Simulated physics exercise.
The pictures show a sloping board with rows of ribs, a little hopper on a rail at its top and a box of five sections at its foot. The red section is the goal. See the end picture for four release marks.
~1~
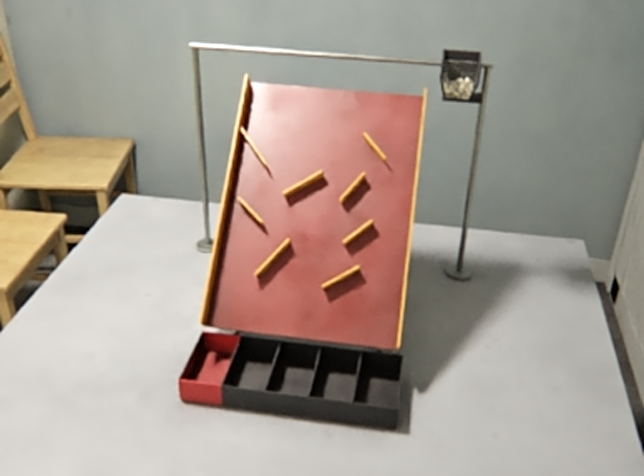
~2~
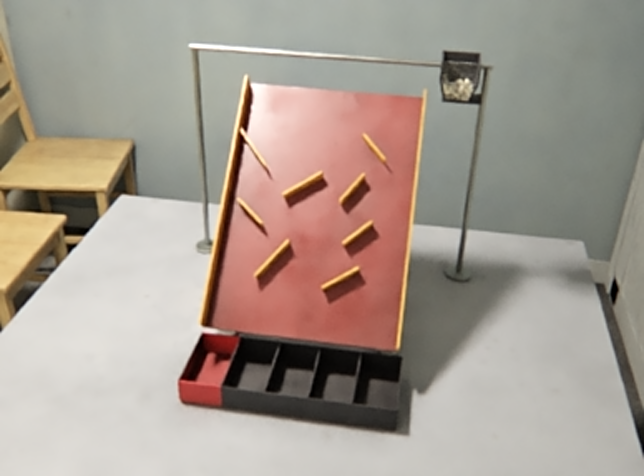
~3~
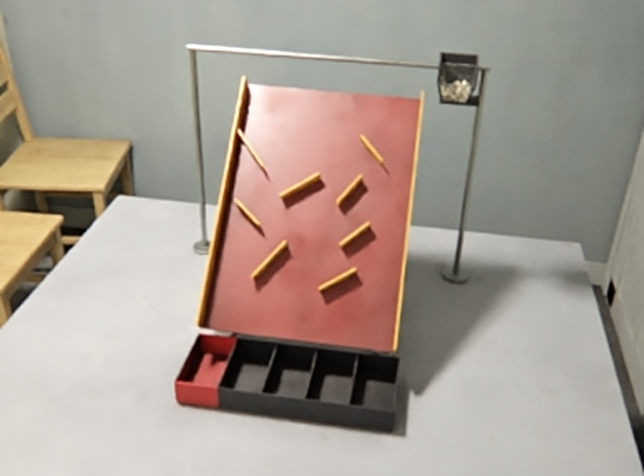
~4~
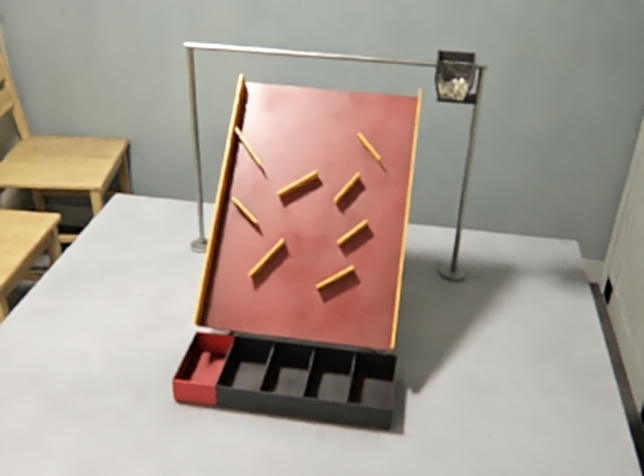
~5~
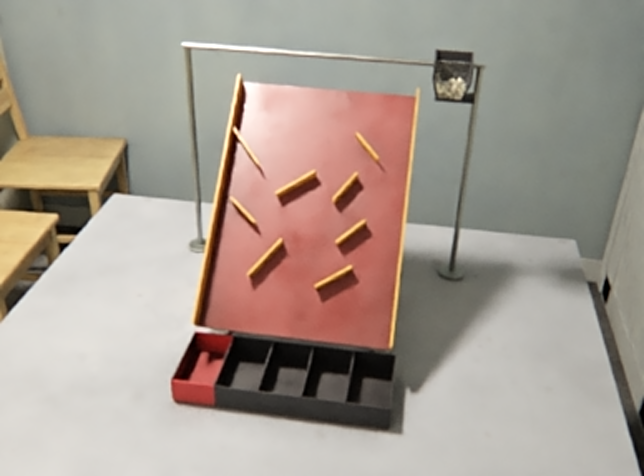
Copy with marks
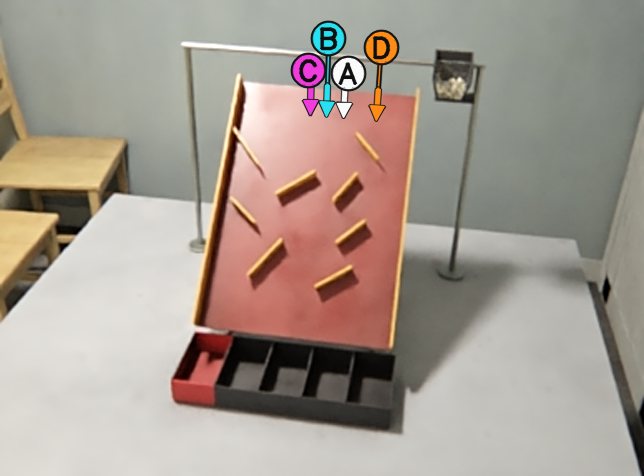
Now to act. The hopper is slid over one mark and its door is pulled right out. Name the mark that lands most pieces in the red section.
C is best.
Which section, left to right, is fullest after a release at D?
The fifth from the left.
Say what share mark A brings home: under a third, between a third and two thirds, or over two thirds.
It is under a third.
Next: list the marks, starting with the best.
C, B, A, D.
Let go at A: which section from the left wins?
The third.
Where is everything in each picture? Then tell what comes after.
The first frame shows hopper (457, 89), white beans, door shut.
The second frame shows ribs (240, 128) to (265, 165), (363, 134) to (385, 159), (282, 194) to (322, 172).
The third frame shows ribs (337, 202) to (361, 175), (235, 199) to (259, 224), (340, 244) to (370, 222).
The fourth frame shows ribs (249, 275) to (283, 239), (317, 287) to (353, 266).
The fifth frame shows red section (193, 391), number 1 of 5 from the left.
On the marked copy, mark A meets the board at (343, 112); mark B meets the board at (326, 111); mark C meets the board at (310, 109); mark D meets the board at (376, 115).
Choosing A, about a tenth in the red section, the larger part in other sections, just a few held on the board, about a tenth outside the box.
Choosing B, roughly a third in the red section, roughly half in other sections, about a tenth held on the board.
Choosing C, roughly half in the red section, roughly a quarter in other sections, roughly a quarter held on the board.
Choosing D, not one piece in the red section, the larger part in other sections, about a tenth held on the board, about a tenth outside the box.
